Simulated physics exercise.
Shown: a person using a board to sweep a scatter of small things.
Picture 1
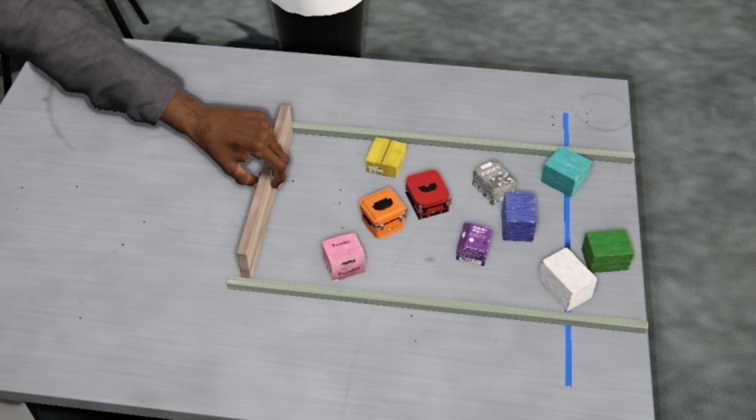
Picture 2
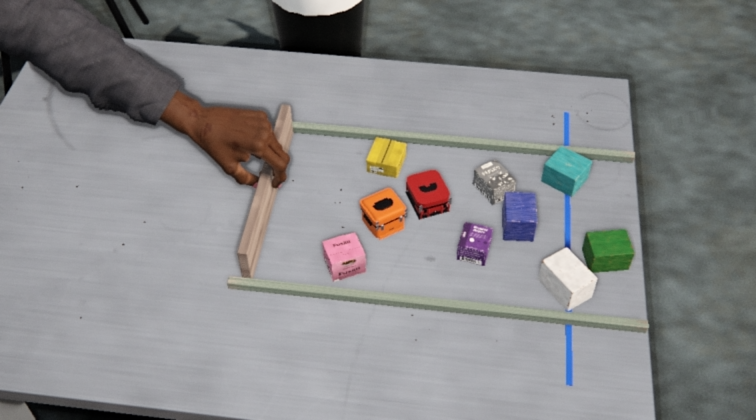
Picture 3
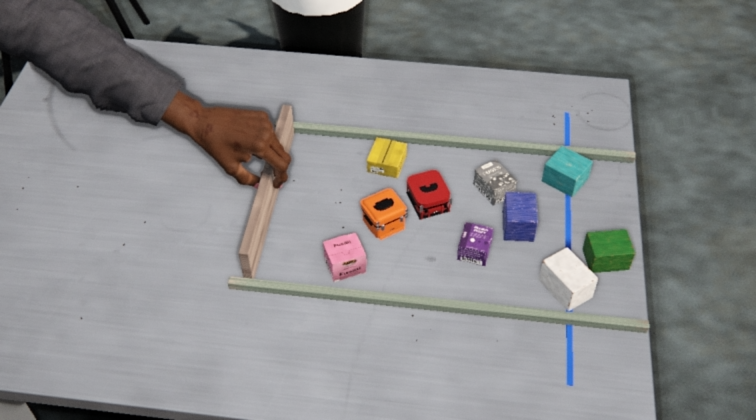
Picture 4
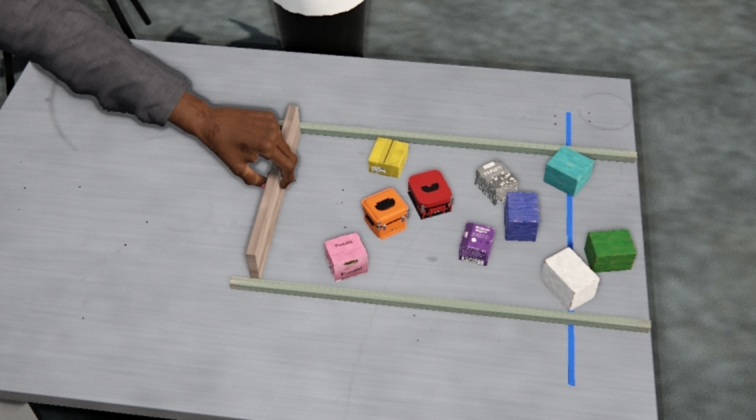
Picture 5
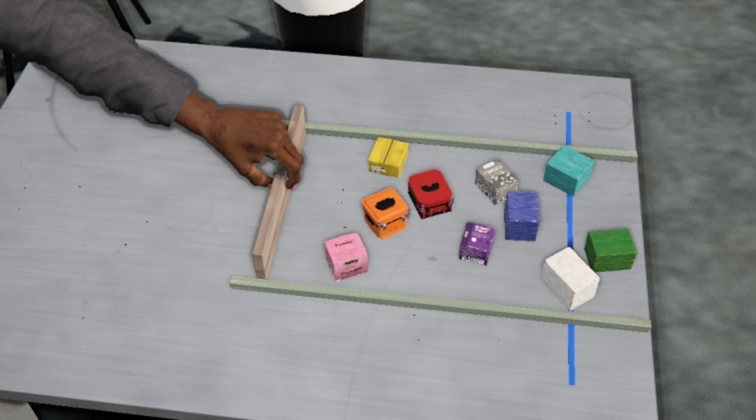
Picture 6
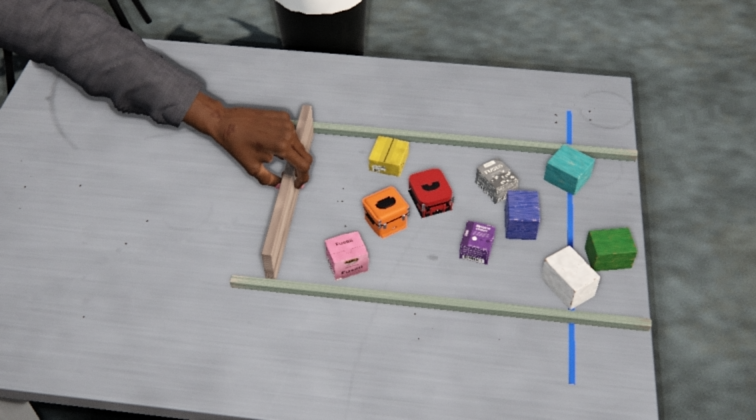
On a pale grey table seen from above at an angle, two pale green rails run across the surface, with a blue tape line toward the right. Between them lie yellow, orange, red, pink, purple, clear and blue items, with turquoise, white and green blocks farther right. A hand at the left slides an upright wooden board slightly rightward, while the scattered items stay essentially still.
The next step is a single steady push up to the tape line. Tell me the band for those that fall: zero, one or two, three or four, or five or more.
A couple at most slip off, not zero.
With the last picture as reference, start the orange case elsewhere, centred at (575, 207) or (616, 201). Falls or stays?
In turn it goes down, then goes down.
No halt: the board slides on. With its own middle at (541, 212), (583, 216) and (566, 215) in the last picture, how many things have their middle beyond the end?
The numbers are 0, 1 and 1.
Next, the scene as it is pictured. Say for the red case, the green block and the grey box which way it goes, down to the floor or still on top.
Red case - stays; green block - goes; grey box - stays.
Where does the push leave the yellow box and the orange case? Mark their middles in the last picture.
Okay, so first (587, 171), and next (591, 241).
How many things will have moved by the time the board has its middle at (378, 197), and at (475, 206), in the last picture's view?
Well, it's 3 at the first one and 7 at the second.
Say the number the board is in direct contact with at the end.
It's touching 4 at the end.
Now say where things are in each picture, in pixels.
In the first picture, green block (607, 252); turquoise block (566, 172); white block (567, 279); board (267, 188); tape (567, 232).
In the second picture, turquoise block (566, 171); pink box (344, 257).
In the third picture, white block (568, 279); orange case (384, 214).
In the fourth picture, green block (610, 251); blue block (521, 217).
In the fifth picture, turquoise block (569, 171); purple box (477, 243).
In the sixth picture, green block (610, 249); turquoise block (569, 170); white block (570, 278); board (290, 189); tape (570, 230).
Soon after, none off yet; green block at rest near (610, 249); turquoise block at rest near (569, 170); white block at rest near (570, 278).
After that, none off yet; green block moving near (621, 252); turquoise block displaced a little near (588, 164); white block displaced a little near (593, 287).
In the end, the number that fall off is one or two; gone, green block.
